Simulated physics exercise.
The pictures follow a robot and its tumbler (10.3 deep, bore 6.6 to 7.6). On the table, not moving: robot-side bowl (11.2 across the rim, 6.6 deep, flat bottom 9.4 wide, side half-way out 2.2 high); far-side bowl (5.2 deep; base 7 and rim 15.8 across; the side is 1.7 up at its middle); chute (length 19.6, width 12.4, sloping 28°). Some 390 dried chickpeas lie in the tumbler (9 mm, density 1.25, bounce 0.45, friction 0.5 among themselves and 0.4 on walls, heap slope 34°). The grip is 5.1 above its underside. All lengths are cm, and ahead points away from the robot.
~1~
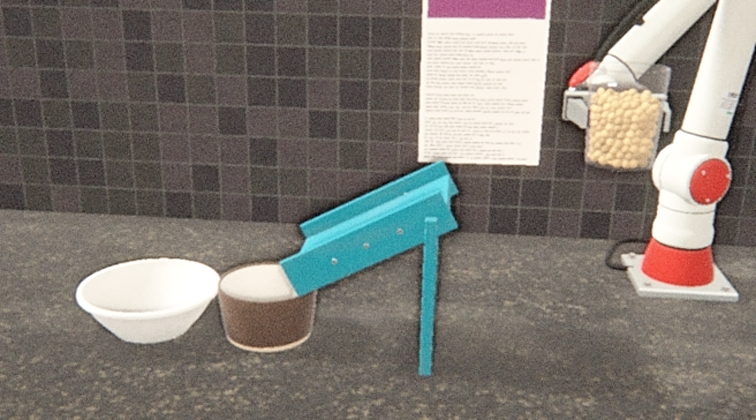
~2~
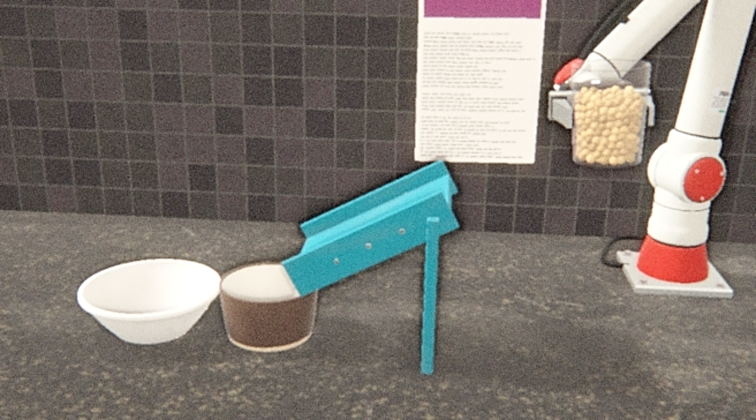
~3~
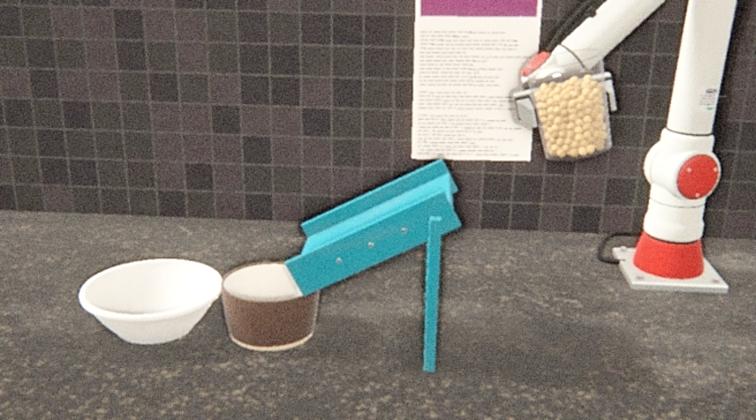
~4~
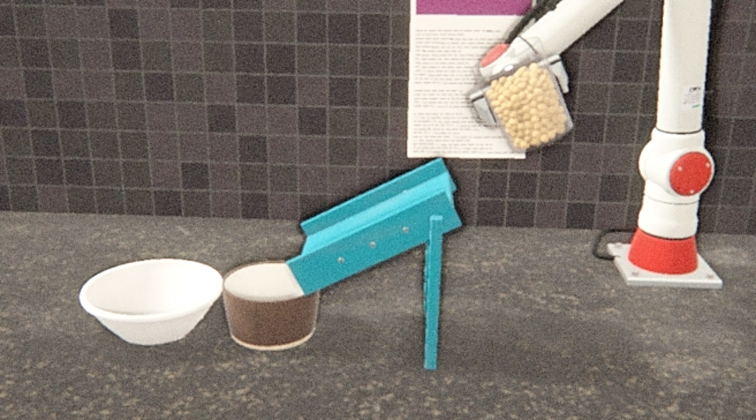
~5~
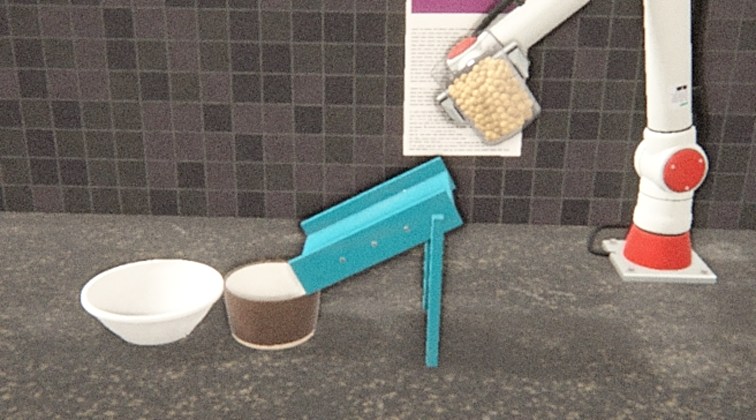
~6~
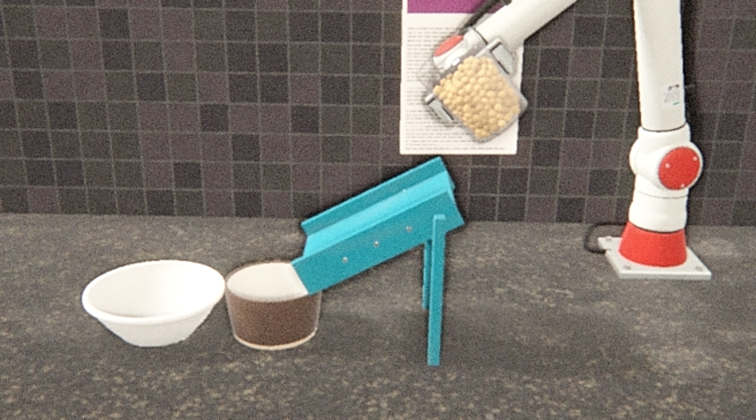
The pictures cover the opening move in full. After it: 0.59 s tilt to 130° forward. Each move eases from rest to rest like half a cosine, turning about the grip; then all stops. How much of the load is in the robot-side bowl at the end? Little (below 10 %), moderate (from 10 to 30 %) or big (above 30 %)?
Answer: Big; above 30 % of the dried chickpeas finish in the robot-side bowl.
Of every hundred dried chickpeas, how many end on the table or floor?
Some 5 per cent.
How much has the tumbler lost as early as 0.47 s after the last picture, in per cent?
Near 10 per cent so far.
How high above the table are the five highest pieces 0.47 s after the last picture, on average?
Roughly 34 cm.
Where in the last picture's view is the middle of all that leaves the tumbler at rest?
Near (261, 315).
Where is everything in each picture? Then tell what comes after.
In the first frame, the tumbler middle at (624, 117), level; upper third of the load around (625, 107), from x 590 to 655, top at y 90; 392 in the tumbler.
In the second frame, the tumbler middle at (609, 115), tilted 4° forward; upper third of the load around (610, 104), from x 580 to 640, top at y 90.
In the third frame, the tumbler middle at (571, 107), tilted 15° forward; upper third of the load around (572, 97), from x 540 to 605, top at y 80.
In the fourth frame, the tumbler middle at (524, 98), tilted 27° forward; upper third of the load around (528, 88), from x 490 to 560, top at y 70.
In the fifth frame, the tumbler middle at (487, 91), tilted 38° forward; upper third of the load around (492, 82), from x 455 to 530, top at y 60.
In the sixth frame, the tumbler middle at (474, 89), tilted 42° forward; upper third of the load around (477, 80), from x 440 to 515, top at y 60; 392 in the tumbler.
Then, 0.24 s on, tilted 72° forward, highest piece 34 above the table; 392 in the tumbler.
Then, 0.47 s on, tilted 122° forward, highest piece 34 above the table; 359 in the tumbler, 33 on the chute or in flight.
Then, 0.79 s on, tilted 130° forward, highest piece 24 above the table; 133 in the robot-side bowl, 11 in the tumbler, 3 on the table or floor, 245 on the chute or in flight.
Then, 1.84 s on, tilted 130° forward, highest piece 6 above the table; 359 in the robot-side bowl, 29 on the table or floor, 4 in the far-side bowl.
In the end, 359 in the robot-side bowl, 29 on the table or floor, 4 in the far-side bowl. That is 92 % in the robot-side bowl.
